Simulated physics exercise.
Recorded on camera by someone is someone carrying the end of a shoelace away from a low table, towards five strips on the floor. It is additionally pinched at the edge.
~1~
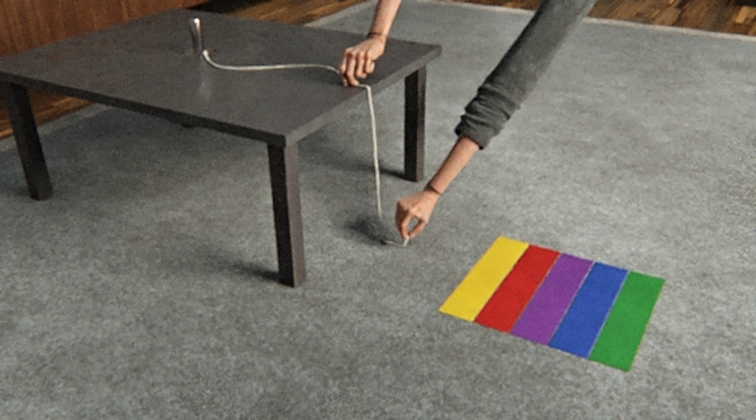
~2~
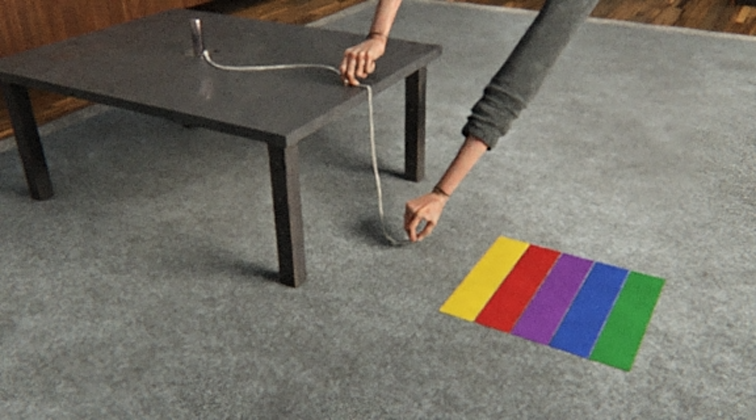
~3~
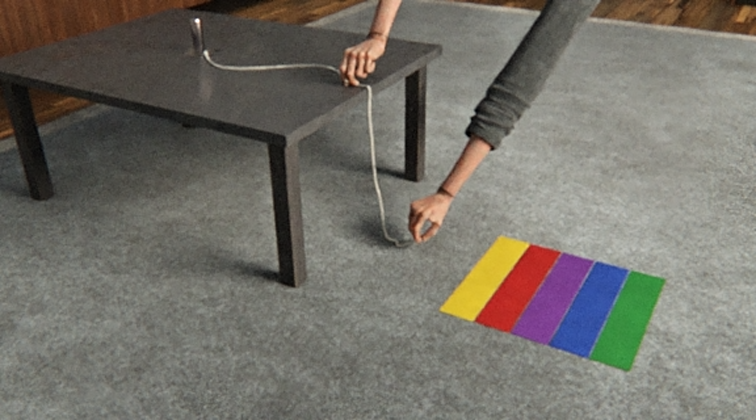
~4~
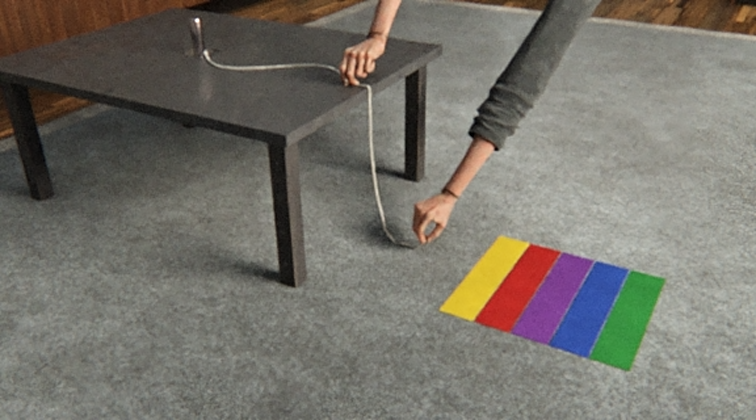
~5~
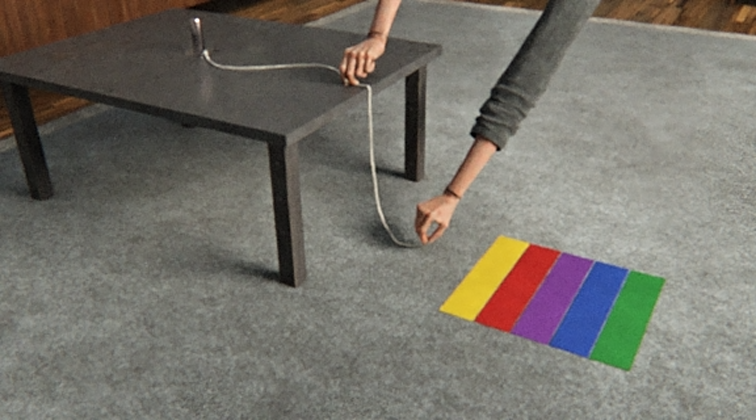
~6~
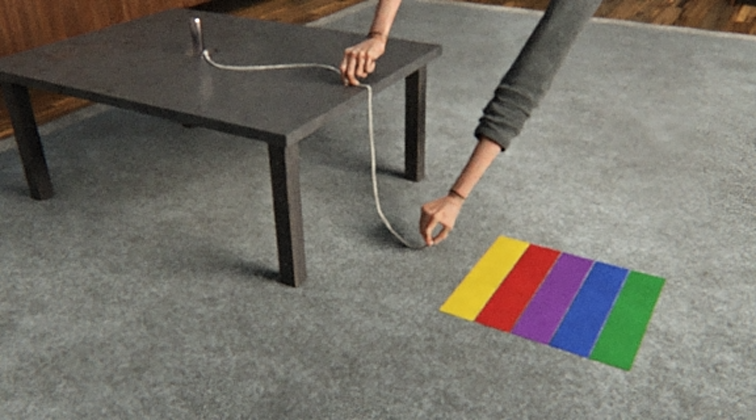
On a grey carpet in a room with wooden flooring at its edges, a low dark table is seen from above at an angle. A pale shoelace runs across the tabletop, pinched at the edge by one hand, while yellow, red, purple, blue and green strips lie to the right. A grey-sleeved arm draws the hanging lace's end slightly rightward near the floor, the camera still.
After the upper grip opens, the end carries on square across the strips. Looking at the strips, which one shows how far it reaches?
The purple strip shows it.
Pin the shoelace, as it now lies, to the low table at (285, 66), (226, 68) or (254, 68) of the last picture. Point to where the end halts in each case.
Per try (px, approx.): (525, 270); (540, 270); (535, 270).
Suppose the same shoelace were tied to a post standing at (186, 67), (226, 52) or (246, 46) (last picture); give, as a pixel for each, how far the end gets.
Try by try: (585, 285), (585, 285) and (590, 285).
A little later, end near (481, 256); over yellow.
Next, end near (526, 268); over red.
When it is tight, end near (555, 276); over purple. The end stops over the purple strip.
